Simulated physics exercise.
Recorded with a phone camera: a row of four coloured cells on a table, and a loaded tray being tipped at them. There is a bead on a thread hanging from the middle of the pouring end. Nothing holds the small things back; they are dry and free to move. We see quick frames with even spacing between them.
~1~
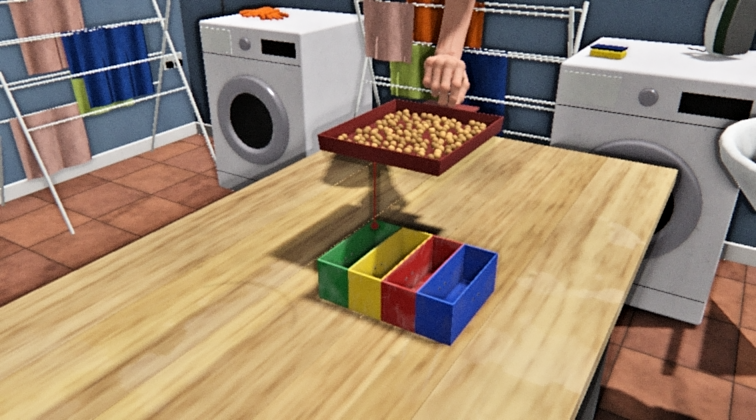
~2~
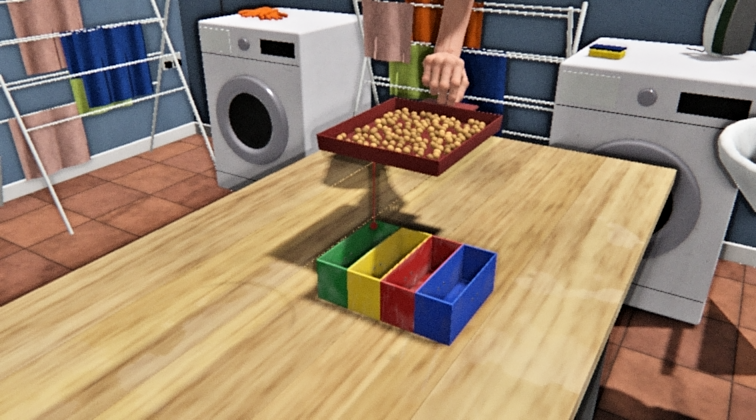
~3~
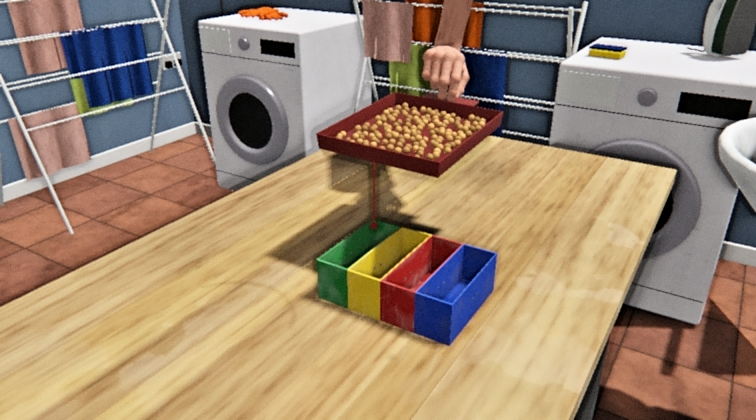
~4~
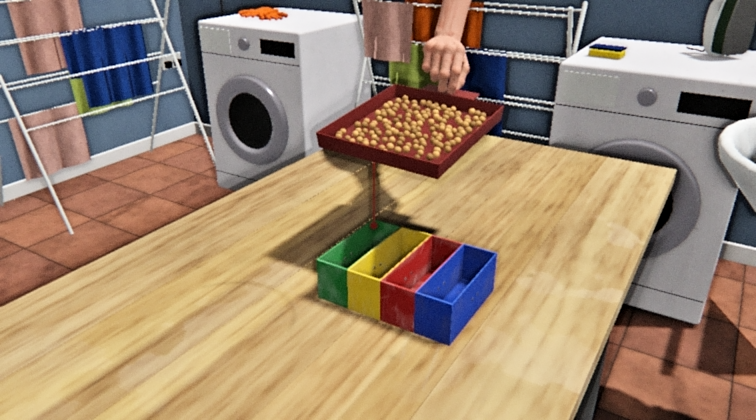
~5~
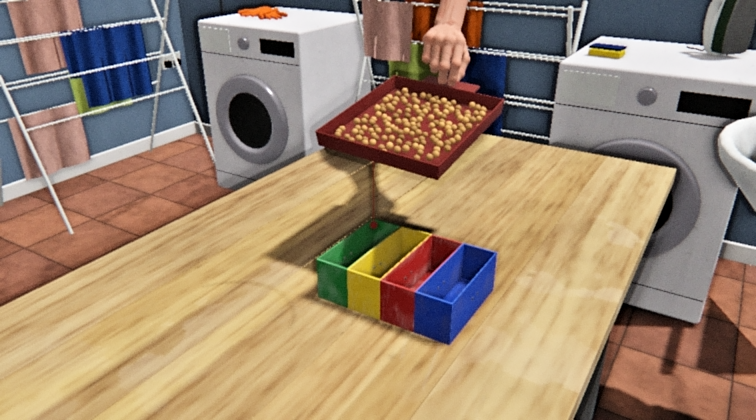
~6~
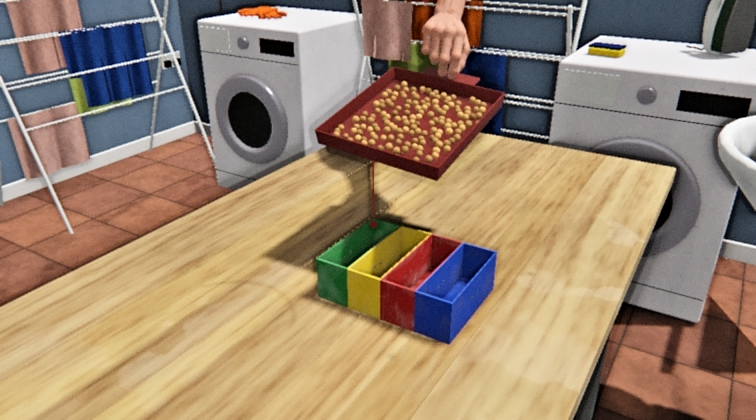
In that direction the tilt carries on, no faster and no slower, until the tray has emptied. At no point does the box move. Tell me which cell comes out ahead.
I would say the red cell comes out ahead.
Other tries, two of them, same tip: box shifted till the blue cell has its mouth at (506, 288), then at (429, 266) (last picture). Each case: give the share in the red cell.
About 0 per cent first, then about 30 per cent.
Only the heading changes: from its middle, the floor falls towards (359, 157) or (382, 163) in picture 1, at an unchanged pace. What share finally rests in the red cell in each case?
The first try gives close to 0 percent; the next gives 30 percent.
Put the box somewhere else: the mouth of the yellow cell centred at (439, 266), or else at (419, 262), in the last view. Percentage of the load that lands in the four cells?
In order: 90 percent, then 100 percent.
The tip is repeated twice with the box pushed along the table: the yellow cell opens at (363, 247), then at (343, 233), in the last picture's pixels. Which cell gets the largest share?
Result 1: That blue cell. Result 2: The cell in blue.
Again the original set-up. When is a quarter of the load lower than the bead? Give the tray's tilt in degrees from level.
I'd say it is tilted about 95°.
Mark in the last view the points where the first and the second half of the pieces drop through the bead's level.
Initially about (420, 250); subsequently about (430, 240).
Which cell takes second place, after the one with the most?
The one in second place is the yellow cell.
Soon after the last picture, tray tipped steeply; nearly all on the tray; a stray few in the red cell; a stray few falling or outside the box.
A little later, tray tipped past a quarter turn; about a quarter on the tray; about a third in the red cell; a small part in the yellow cell; a small part in the blue cell; a stray few in the green cell; a small part falling or outside the box.
Later still, tray tipped past a quarter turn; about two thirds in the red cell; about a quarter in the yellow cell; a small part in the blue cell; a stray few in the green cell; a stray few falling or outside the box.
At rest, tray tipped past a quarter turn; about two thirds in the red cell; about a quarter in the yellow cell; a small part in the blue cell; a stray few in the green cell; a stray few outside the box.
